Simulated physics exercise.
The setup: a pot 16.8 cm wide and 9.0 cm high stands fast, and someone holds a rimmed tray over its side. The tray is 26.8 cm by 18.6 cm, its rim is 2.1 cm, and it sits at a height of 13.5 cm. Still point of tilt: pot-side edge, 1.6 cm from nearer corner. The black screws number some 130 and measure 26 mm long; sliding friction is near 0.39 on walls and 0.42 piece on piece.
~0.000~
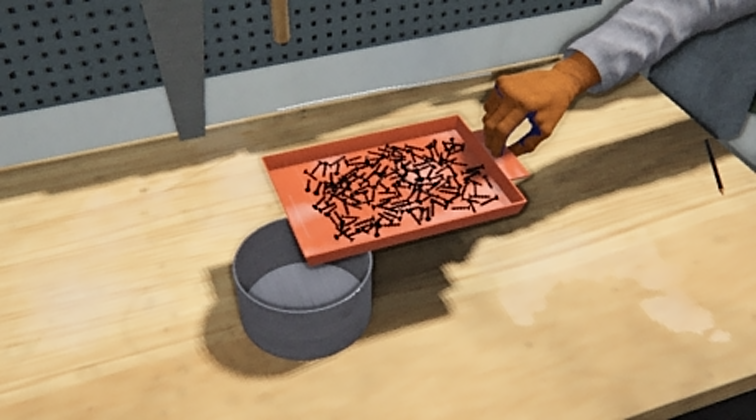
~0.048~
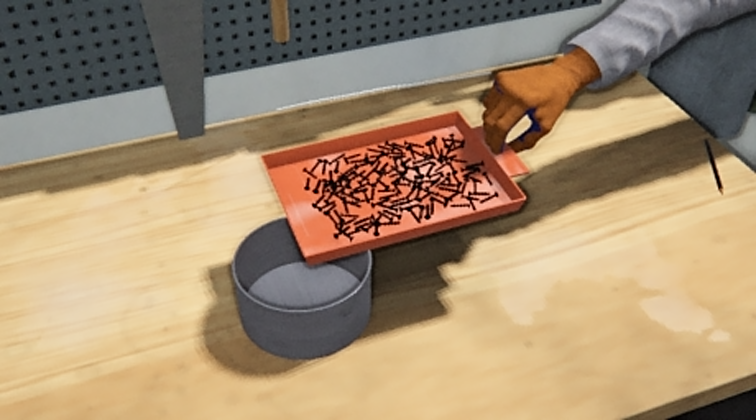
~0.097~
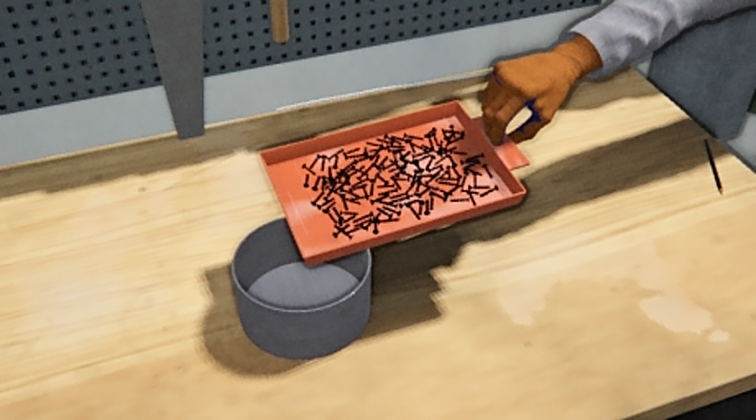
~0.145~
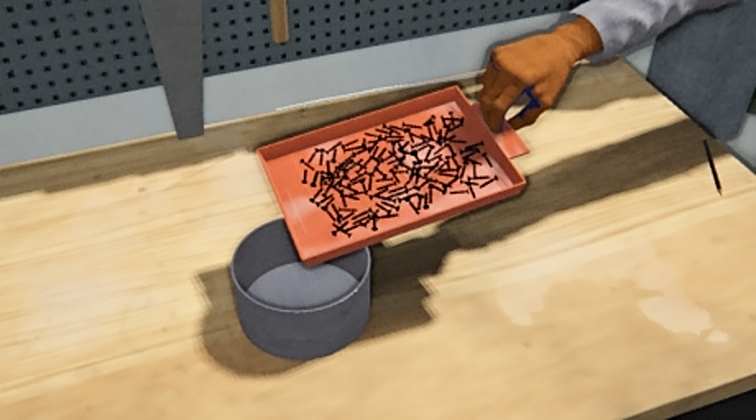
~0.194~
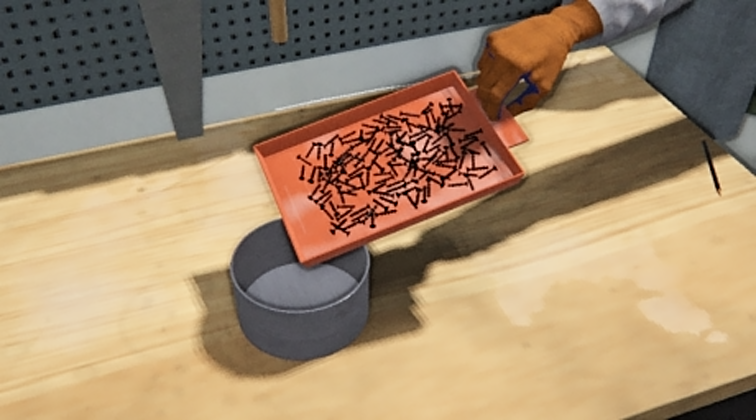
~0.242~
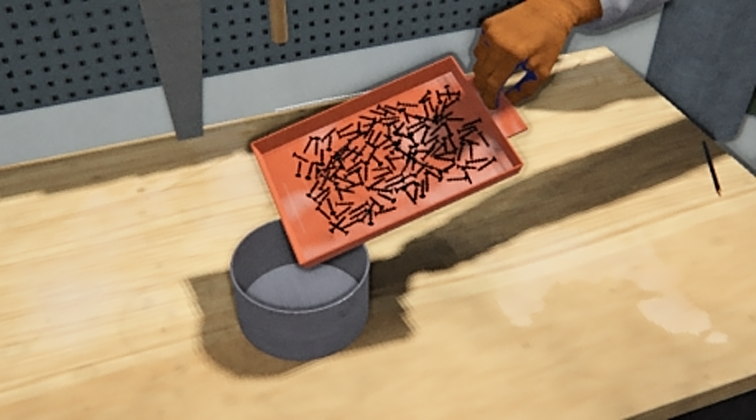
The footage shows a gloved hand holding a rimmed orange-red tray of scattered black screws over the side of a grey pot on a wooden bench, then raising the tray's right end so it slopes moderately toward the pot.
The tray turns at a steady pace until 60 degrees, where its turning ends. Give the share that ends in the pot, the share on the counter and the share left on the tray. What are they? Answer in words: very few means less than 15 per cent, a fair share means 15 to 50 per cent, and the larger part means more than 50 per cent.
Pot: A fair share. Counter: A fair share. Left on the tray: A fair share.
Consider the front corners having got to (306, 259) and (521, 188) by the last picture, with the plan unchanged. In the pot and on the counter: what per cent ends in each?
Pot: 10, counter: 35.
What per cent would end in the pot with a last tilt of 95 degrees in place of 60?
That comes out at some 40 per cent.
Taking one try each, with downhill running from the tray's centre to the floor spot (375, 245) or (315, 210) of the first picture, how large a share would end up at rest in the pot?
Approximately 5 percent, then 25 percent.
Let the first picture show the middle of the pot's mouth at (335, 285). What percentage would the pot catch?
I'd put it at around 50 per cent.
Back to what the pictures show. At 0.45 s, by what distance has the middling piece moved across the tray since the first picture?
Roughly 3 cm.
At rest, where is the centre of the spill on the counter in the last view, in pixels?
(272, 392).
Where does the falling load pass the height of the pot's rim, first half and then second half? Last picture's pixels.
I'd mark about (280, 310) for the first half and about (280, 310) for the second.
Then, at 0.45 s, tilt 41 degrees; the tray holds 100 %, the pot 0 %.
Then, at 0.58 s, tilt 54 degrees; the tray holds 100 %, the pot 0 %.
Then, at 0.85 s, tilt 60 degrees; the tray holds 50 %, the pot 10 %.
In the end, at 2.0 s, pot 30 %, counter 40 %, tray 30 %.
